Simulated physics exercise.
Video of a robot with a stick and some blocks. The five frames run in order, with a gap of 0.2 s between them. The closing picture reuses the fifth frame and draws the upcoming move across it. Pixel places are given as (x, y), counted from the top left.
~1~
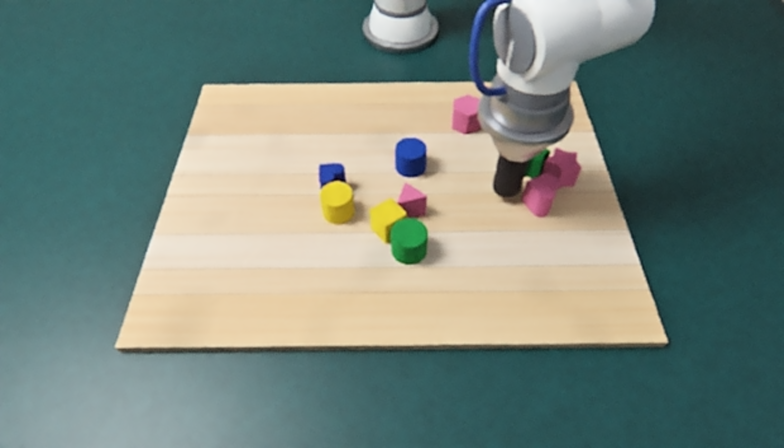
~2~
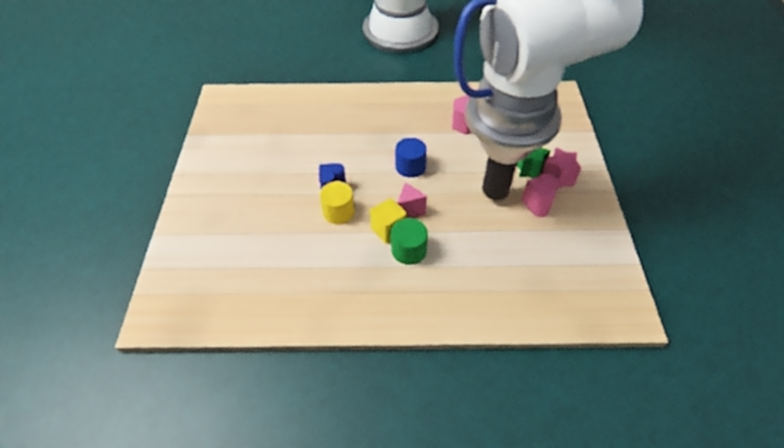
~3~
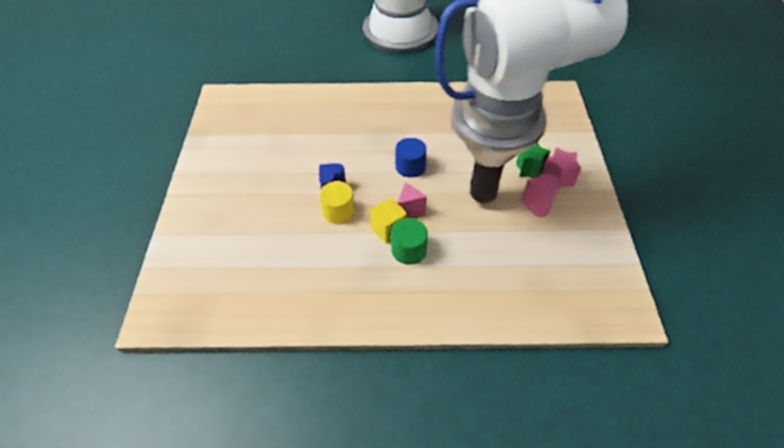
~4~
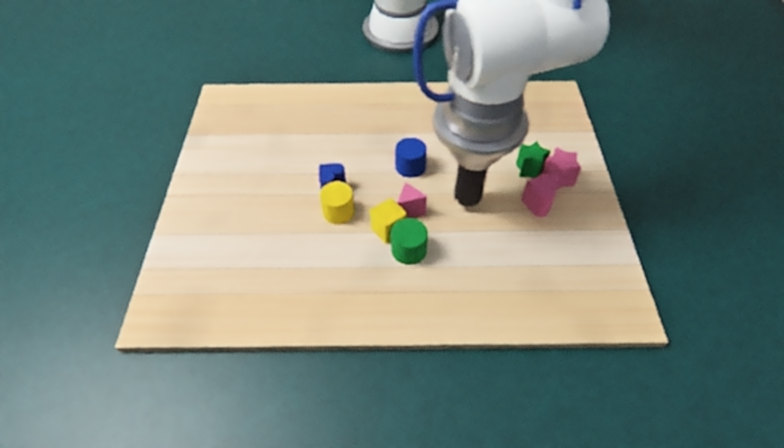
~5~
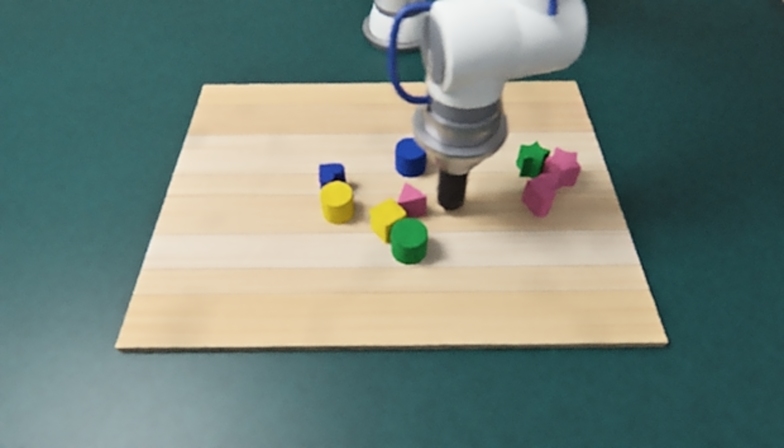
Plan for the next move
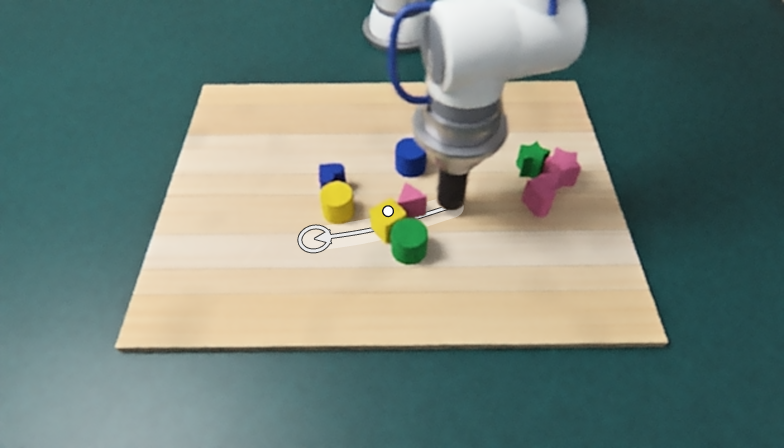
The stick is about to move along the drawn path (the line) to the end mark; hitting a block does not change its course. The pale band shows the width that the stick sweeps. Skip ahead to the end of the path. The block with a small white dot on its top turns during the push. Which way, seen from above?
It makes a counterclockwise turn.
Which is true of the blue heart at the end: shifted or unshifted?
By the end it is where it was.
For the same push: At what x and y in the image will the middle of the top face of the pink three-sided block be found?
Just about (364, 193).
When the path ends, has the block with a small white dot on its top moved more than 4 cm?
That would be a yes.
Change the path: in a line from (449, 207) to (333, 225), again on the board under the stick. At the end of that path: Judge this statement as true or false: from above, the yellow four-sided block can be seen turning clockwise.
The statement is incorrect.
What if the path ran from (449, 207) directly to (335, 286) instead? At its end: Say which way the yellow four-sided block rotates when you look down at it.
It goes clockwise.
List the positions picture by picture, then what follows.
In the first picture, lower end of the stick (506, 188), tops of blocks, blue heart (330, 170), yellow circle (336, 193), yellow four-sided block (388, 211), pink three-sided block (410, 193).
In the second picture, stick (496, 190), blocks as before.
In the third picture, stick (483, 193), blocks as before.
In the fourth picture, stick (468, 196), blocks as before.
In the fifth picture, stick (450, 200), blue heart (330, 170), yellow circle (336, 193), yellow four-sided block (388, 211), pink three-sided block (410, 193).
The drawn path runs from (449, 207) via (385, 227), ending at (315, 239); the dot is on the yellow four-sided block.
What follows on the original path. One third of the way, stick (407, 214); yellow four-sided block (378, 214), turned 20° anticlockwise; pink three-sided block (383, 194), turned 50° clockwise.
Two thirds of the way, stick (361, 225); yellow four-sided block (336, 229), turned 15° anticlockwise; pink three-sided block (364, 193).
At the end, stick (313, 232); blue heart not moved; yellow circle not moved; yellow four-sided block (310, 245), turned 55° anticlockwise; pink three-sided block (364, 193), turned 120° clockwise.
